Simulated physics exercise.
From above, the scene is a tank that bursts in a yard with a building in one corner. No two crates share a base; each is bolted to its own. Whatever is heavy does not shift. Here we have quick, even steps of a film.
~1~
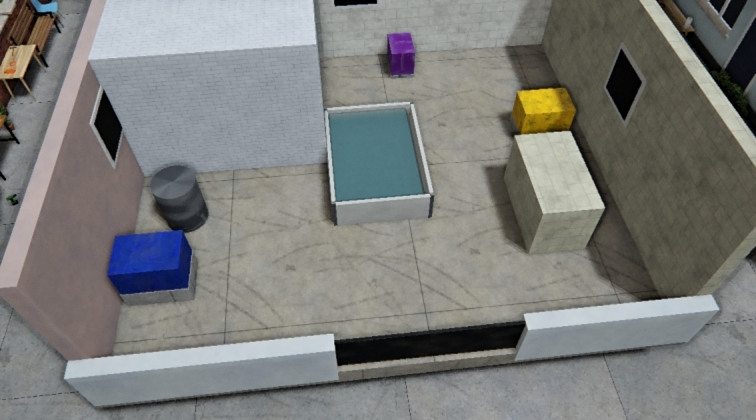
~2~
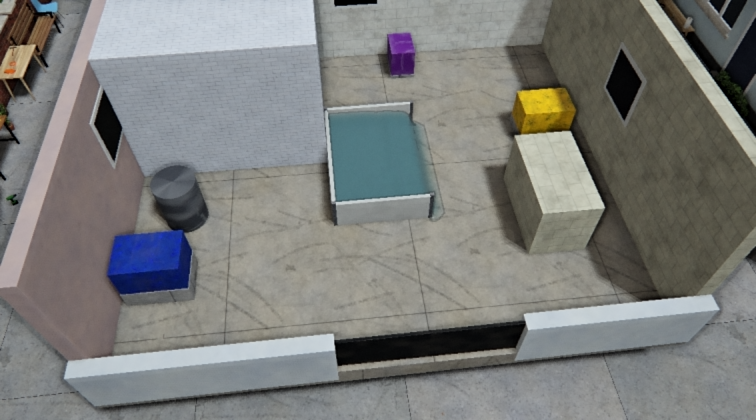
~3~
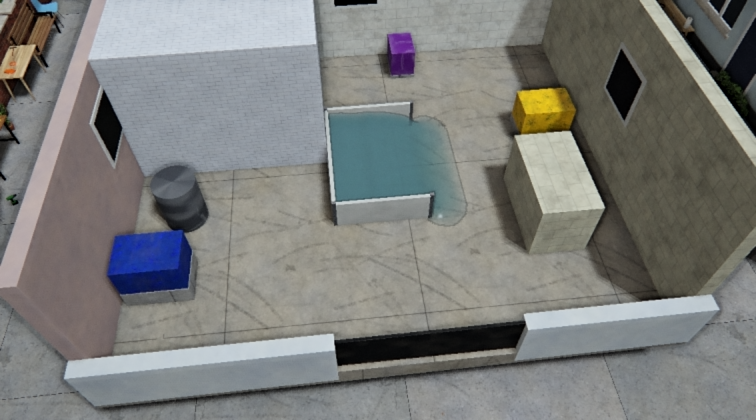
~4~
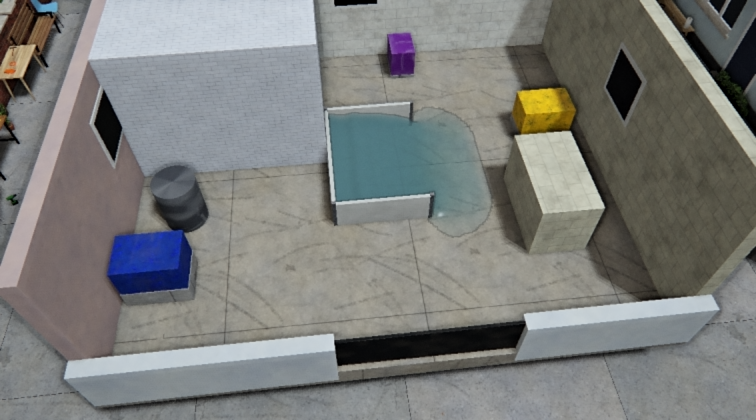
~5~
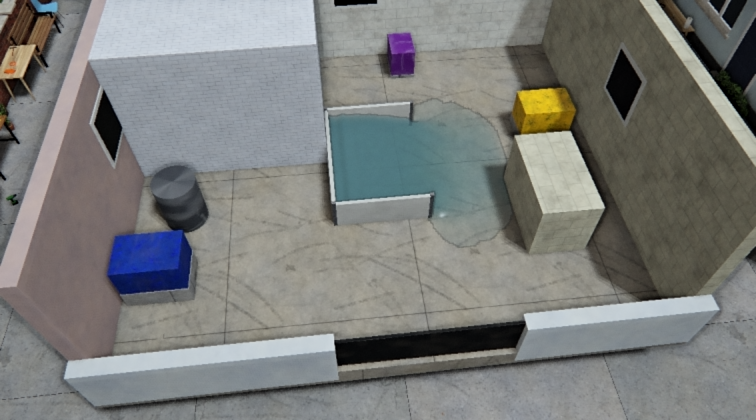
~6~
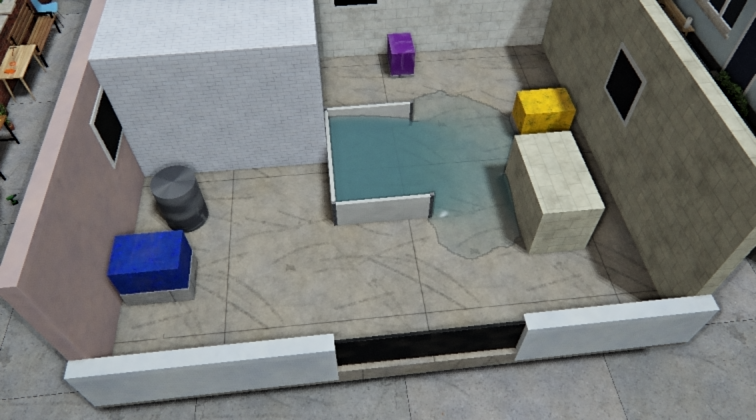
Water in a walled tank beside a white brick building pours out through the open right side, spreading across the paved yard in a widening sheet until it reaches the large pale block and the yellow crate.
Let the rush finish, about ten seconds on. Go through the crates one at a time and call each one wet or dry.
The blue crate is dry. The yellow crate is wet. The purple crate is wet.
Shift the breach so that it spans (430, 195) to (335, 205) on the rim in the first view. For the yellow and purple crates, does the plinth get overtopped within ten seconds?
In that case the yellow crate is never flooded and the purple crate is never flooded.
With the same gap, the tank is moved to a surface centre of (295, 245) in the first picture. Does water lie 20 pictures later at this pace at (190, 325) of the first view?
By then that patch is left unwetted.
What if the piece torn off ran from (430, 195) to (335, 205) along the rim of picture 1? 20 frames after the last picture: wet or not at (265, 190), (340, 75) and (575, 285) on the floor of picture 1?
One by one, they turn out not soaked, not soaked and drenched.
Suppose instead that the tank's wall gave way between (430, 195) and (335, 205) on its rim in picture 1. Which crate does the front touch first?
My answer: The crate marked blue.
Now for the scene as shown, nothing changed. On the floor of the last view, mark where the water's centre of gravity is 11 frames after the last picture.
I'd put my finger on (472, 166).
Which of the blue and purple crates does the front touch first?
That one is the crate marked purple.
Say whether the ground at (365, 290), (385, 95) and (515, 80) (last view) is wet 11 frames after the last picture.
Result by point, in sequence: Unwetted, then unwetted, then waterlogged.
A moment on, water covers 25 % of the floor; the blue crate not reached, the yellow crate water round its plinth, the purple crate not reached.
Next, water covers 35 % of the floor; the blue crate not reached, the yellow crate water round its plinth, the purple crate not reached.
Then, water covers 50 % of the floor; the blue crate not reached, the yellow crate water round its plinth, the purple crate not reached.
Later, water covers 70 % of the floor; the blue crate not reached, the yellow crate water round its plinth, the purple crate water round its plinth.
In the end, water covers 90 % of the floor; the blue crate stayed above the water, the yellow crate was topped, the purple crate was topped.
